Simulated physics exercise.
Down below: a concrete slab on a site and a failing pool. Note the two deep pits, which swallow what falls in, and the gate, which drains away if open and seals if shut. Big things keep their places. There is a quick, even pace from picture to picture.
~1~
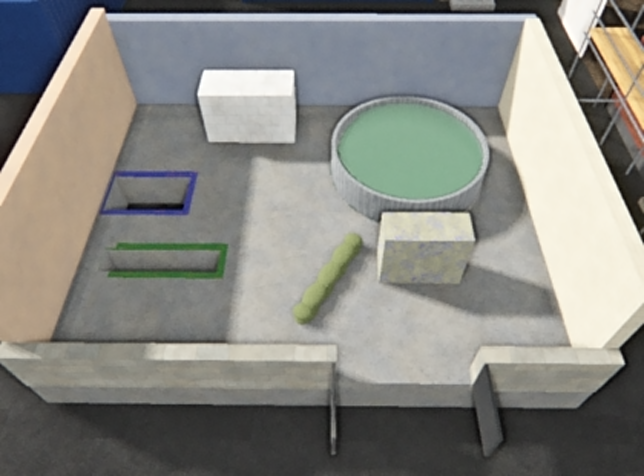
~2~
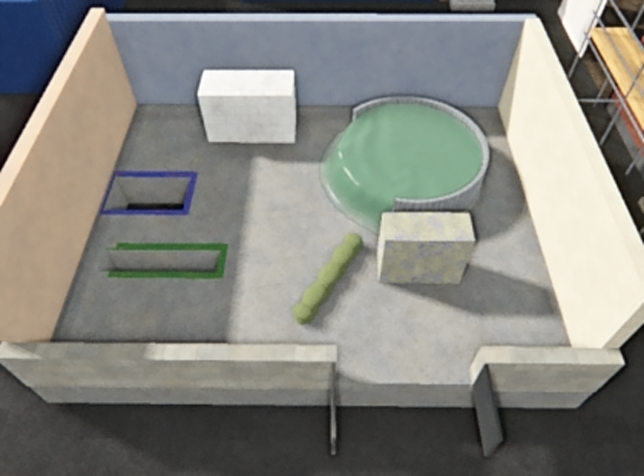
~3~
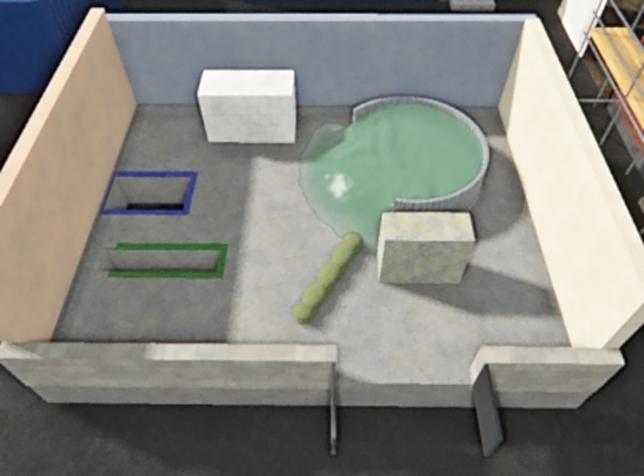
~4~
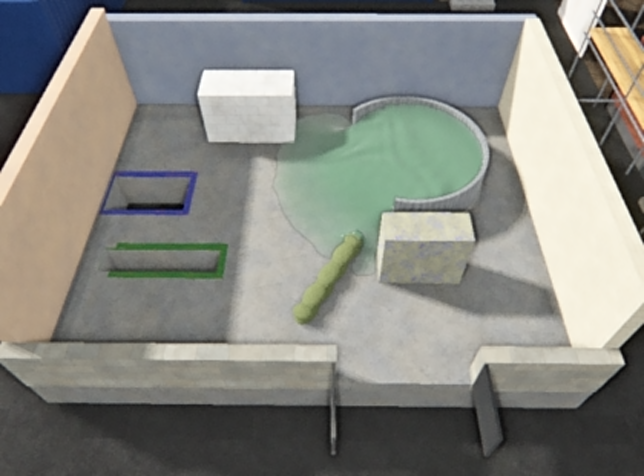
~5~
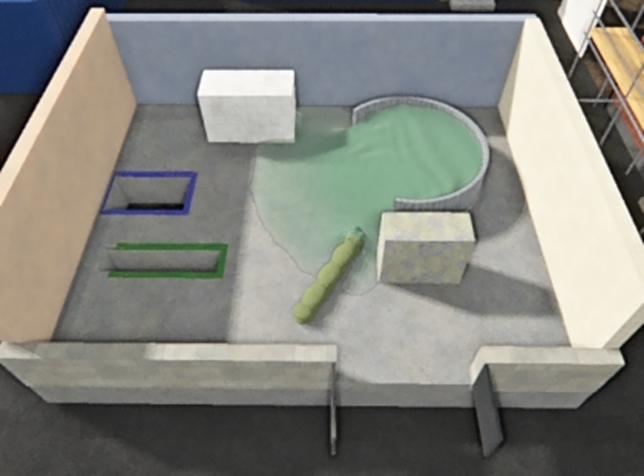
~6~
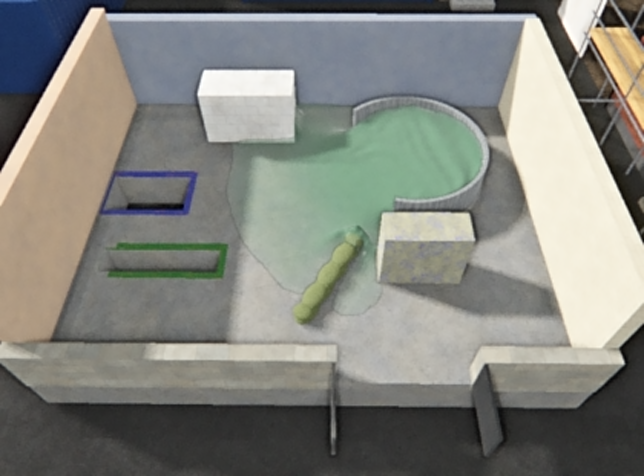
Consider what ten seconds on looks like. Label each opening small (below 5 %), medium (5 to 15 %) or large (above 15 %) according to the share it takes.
Gate: Small; green pit: Large; blue pit: Large.
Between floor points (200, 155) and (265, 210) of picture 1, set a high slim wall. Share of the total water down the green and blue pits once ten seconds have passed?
Green 25 %, blue 15 %.
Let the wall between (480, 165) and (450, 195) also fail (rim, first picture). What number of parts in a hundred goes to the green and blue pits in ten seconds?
Estimates in per cent: Green 6, blue 2.
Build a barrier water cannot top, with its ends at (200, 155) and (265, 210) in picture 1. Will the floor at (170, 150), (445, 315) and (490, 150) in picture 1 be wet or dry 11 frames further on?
Taken in turn, the three points are soaked, unsoaked and unsoaked.
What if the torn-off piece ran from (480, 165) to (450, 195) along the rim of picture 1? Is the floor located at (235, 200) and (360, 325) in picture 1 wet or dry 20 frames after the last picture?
The first would be still unwetted and the second drenched.
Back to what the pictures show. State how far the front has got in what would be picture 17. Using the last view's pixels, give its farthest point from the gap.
My guess would be about (54, 364).
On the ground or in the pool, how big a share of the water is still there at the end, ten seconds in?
I'd estimate close to 36 per cent.
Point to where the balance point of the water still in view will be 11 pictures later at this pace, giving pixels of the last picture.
Somewhere near (325, 186).
A moment on, water covers 50 % of the floor; the gate 0 %, the green pit 1 %, the blue pit 1 %.
Next, water covers 65 % of the floor; the gate 0 %, the green pit 4 %, the blue pit 4 %.
Then, water covers 70 % of the floor; the gate 1 %, the green pit 10 %, the blue pit 14 %.
Later, water covers 80 % of the floor; the gate 1 %, the green pit 20 %, the blue pit 25 %.
In the end, water covers 95 % of the floor; the gate 2 %, the green pit 28 %, the blue pit 34 %.
